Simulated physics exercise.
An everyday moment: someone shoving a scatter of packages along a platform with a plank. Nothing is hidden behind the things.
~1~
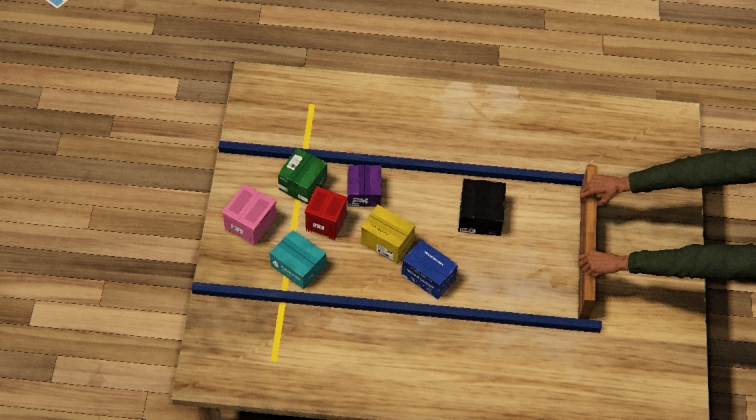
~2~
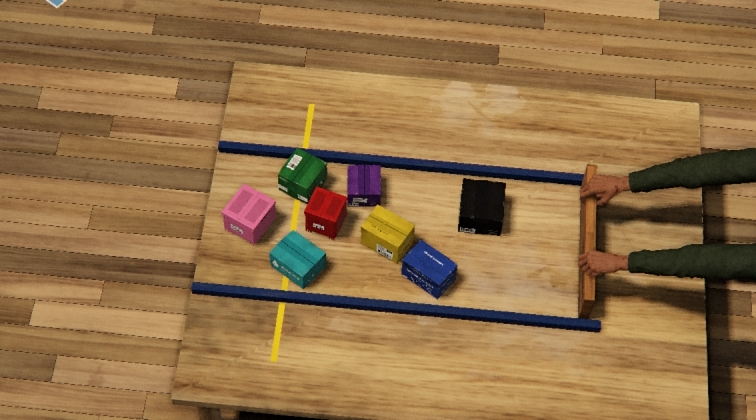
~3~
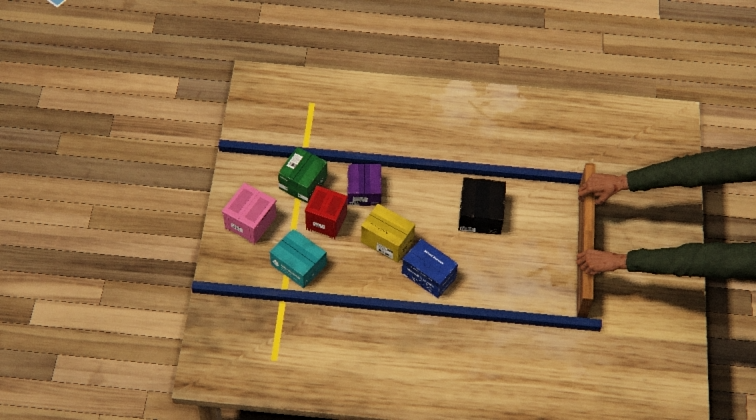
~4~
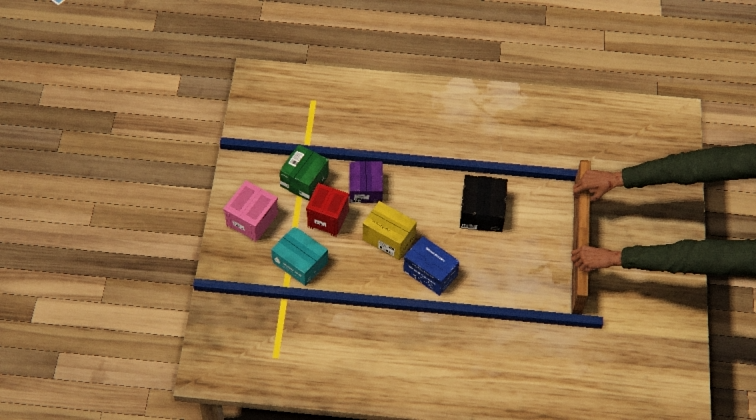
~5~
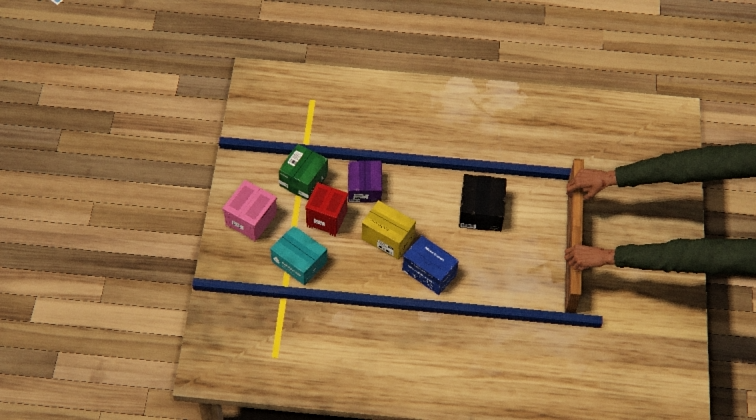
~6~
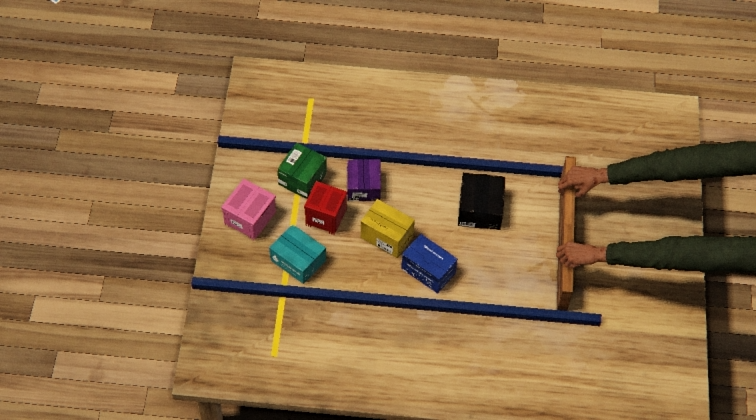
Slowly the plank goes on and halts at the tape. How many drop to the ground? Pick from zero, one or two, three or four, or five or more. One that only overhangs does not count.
The number that fall off is one or two.
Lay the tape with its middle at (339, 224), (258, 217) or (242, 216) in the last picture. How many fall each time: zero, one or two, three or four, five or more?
Taking them in turn, none; at least five; more than four.
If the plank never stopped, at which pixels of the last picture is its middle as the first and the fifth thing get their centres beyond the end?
About (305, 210), then (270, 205).
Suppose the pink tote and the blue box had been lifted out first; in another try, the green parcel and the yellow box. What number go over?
First 1, then 1.
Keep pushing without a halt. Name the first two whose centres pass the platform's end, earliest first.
In order: The green parcel, the pink tote.
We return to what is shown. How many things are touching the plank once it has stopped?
It touches 3.
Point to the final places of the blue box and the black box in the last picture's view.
The blue box stops around (263, 264); the black box around (277, 183).
Soon after, none off yet; pink tote at rest near (249, 210); green parcel at rest near (302, 171); turquoise box at rest near (298, 254).
Then, none off yet; pink tote at rest near (249, 210); green parcel moved a little near (289, 167); turquoise box at rest near (298, 254).
By the end, the number that fall off is one or two; fallen, green parcel and pink tote.
